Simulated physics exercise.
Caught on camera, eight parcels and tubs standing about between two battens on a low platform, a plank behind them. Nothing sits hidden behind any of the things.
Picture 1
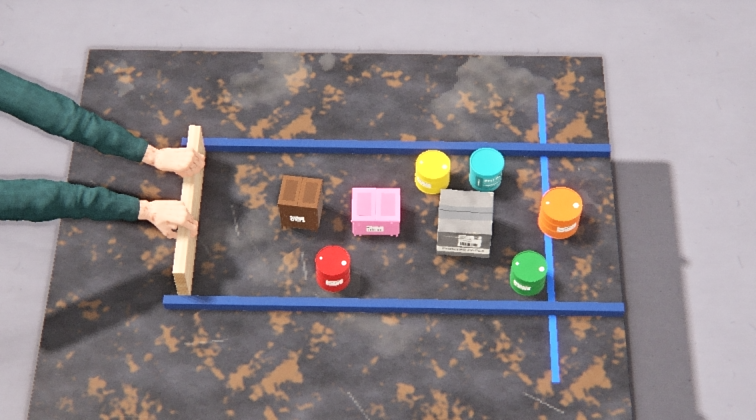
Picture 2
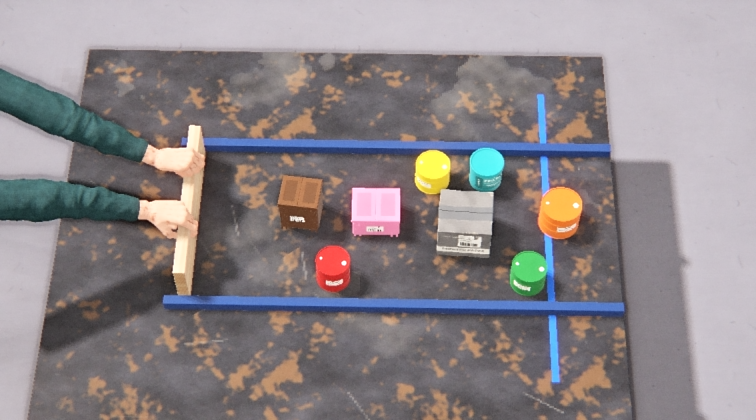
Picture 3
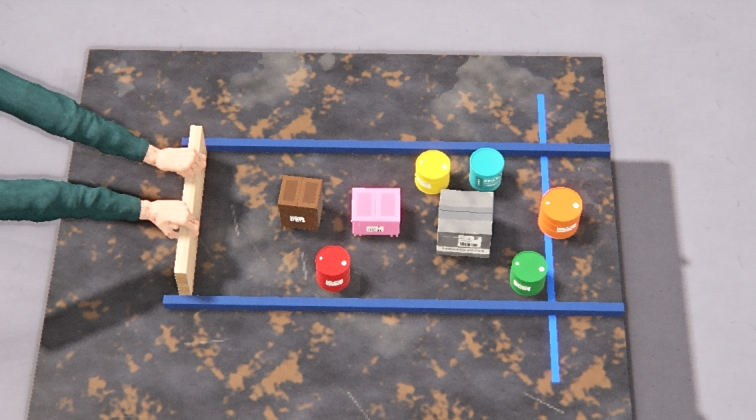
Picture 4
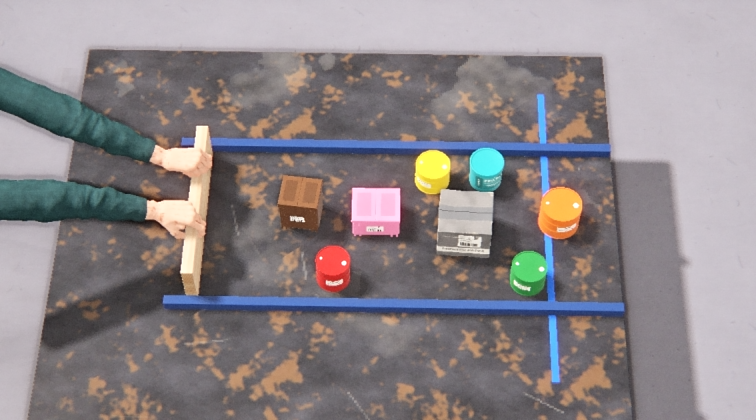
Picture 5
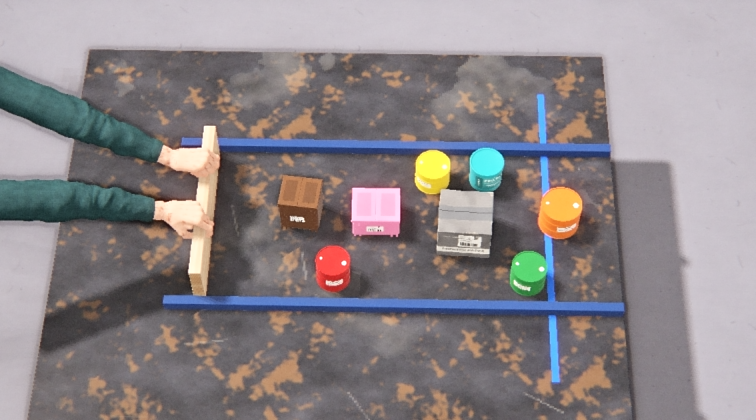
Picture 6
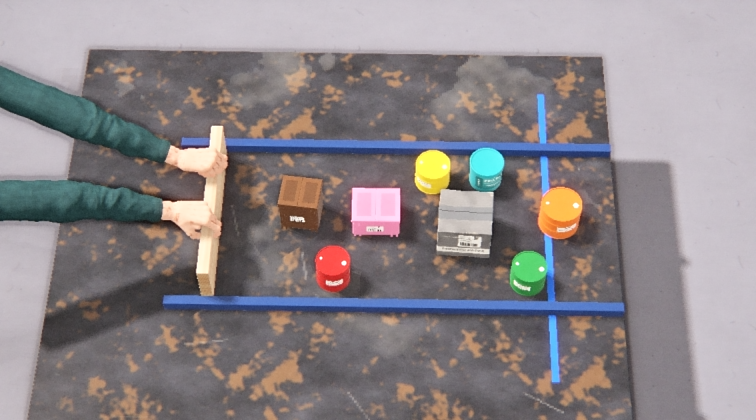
The clip shows two green-sleeved hands holding a wooden plank behind eight coloured tubs and boxes between two blue battens on a dark platform; after barely moving, the plank slides slightly right, while the objects stay still.
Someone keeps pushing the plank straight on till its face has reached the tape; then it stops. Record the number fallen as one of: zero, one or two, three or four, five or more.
Number fallen: One or two.
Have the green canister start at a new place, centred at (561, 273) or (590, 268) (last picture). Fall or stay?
Lab note: Green canister, try one rests in place; try two rests in place.
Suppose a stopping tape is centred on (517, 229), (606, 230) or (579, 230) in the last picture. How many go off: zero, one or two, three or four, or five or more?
Result per tape, in order - one or two / at least five / five or over.
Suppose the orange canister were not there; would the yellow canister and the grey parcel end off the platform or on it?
Well, the yellow canister hangs in there, while the grey parcel leaves the top.
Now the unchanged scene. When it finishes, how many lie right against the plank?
The count comes out at 3.
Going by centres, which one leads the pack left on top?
The pink tote finishes nearest.
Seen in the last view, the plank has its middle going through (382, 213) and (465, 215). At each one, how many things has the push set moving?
It comes to 4 for the first spot, 7 for the other.
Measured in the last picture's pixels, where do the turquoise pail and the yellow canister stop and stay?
About (596, 170), and the other about (563, 174).
Early on, none off yet; orange canister at rest near (560, 213); green canister at rest near (529, 273); turquoise pail at rest near (486, 171).
Finally, the number that fall off is one or two; lost, grey parcel and orange canister.
